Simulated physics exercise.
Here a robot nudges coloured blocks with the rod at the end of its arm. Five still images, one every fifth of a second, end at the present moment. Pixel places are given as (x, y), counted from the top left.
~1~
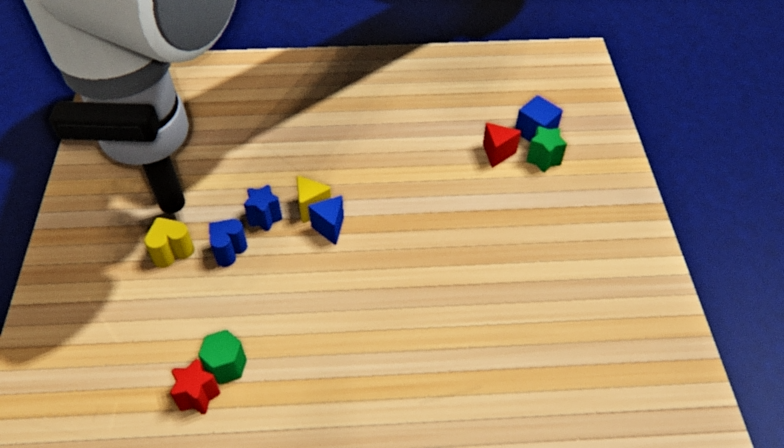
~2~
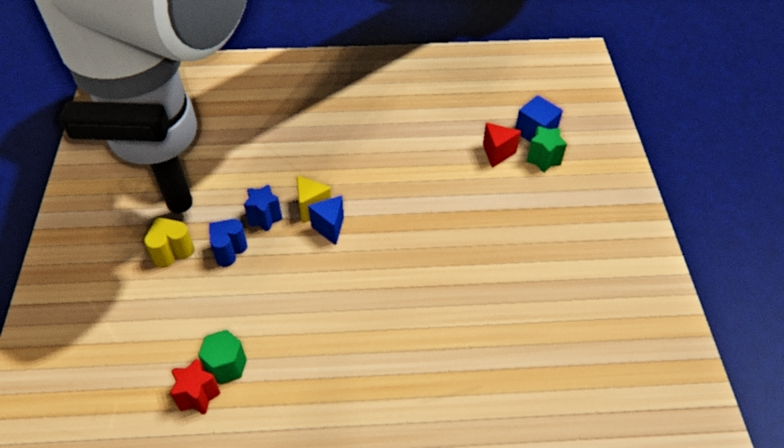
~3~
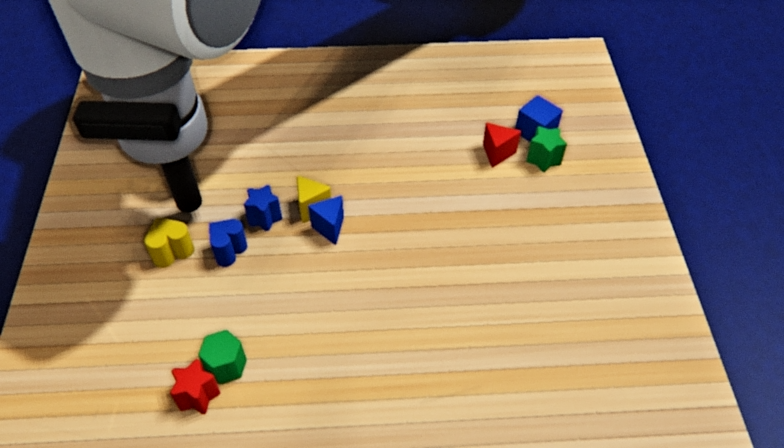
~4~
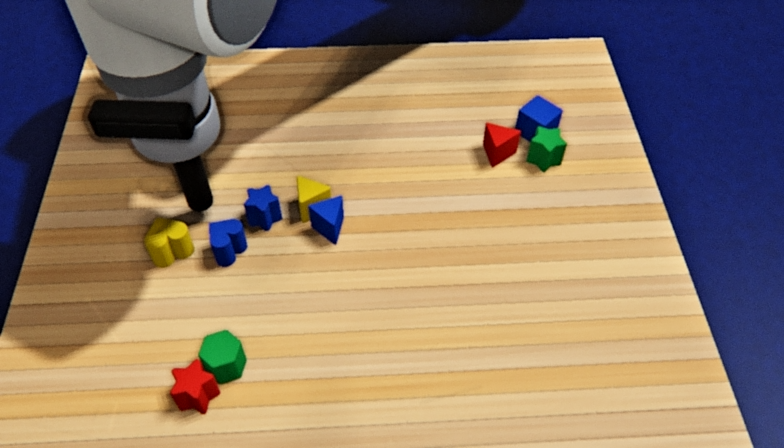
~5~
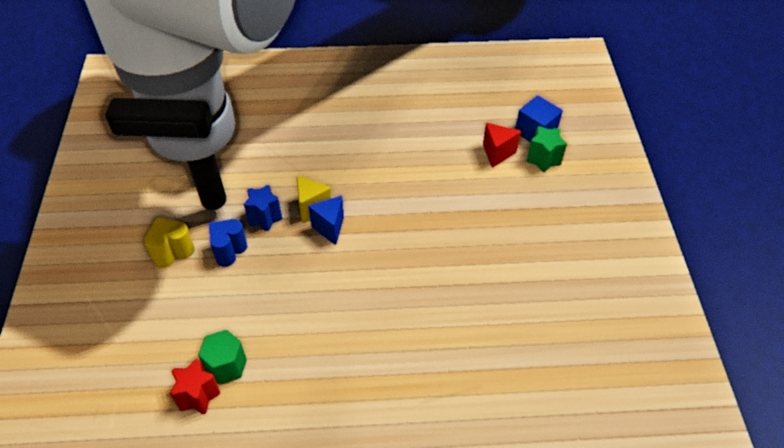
A robot arm slid its black rod slowly to the right above the yellow and blue heart-shaped blocks on a wooden board, while all the coloured blocks stayed where they were.
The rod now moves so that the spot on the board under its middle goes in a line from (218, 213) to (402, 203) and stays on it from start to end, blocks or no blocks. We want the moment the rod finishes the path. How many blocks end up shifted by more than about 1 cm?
The answer will be at least three.
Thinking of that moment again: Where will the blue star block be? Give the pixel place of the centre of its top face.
It will likely be found at (315, 207).
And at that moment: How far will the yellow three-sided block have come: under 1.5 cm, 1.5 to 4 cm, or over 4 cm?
The yellow three-sided block moves over 4 cm.
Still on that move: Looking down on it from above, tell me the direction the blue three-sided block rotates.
From above, the turn goes anticlockwise.
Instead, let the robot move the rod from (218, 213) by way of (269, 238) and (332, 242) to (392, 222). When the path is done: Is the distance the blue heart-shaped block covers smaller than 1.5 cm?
Short answer: Yes.
The first path, step by step. One third of the way, rod (279, 199); blue star block (296, 201), turned 35° clockwise; yellow three-sided block (323, 187), turned 15° anticlockwise.
Two thirds of the way, rod (341, 195); blue star block (315, 207), turned 95° clockwise; yellow three-sided block (364, 191), turned 35° clockwise; blue three-sided block (345, 217), turned 20° anticlockwise.
At the end, rod (402, 192); blue heart-shaped block unmoved; blue star block (315, 207), turned 95° clockwise; yellow three-sided block (417, 199), turned 75° clockwise; blue three-sided block (345, 217), turned 20° anticlockwise.
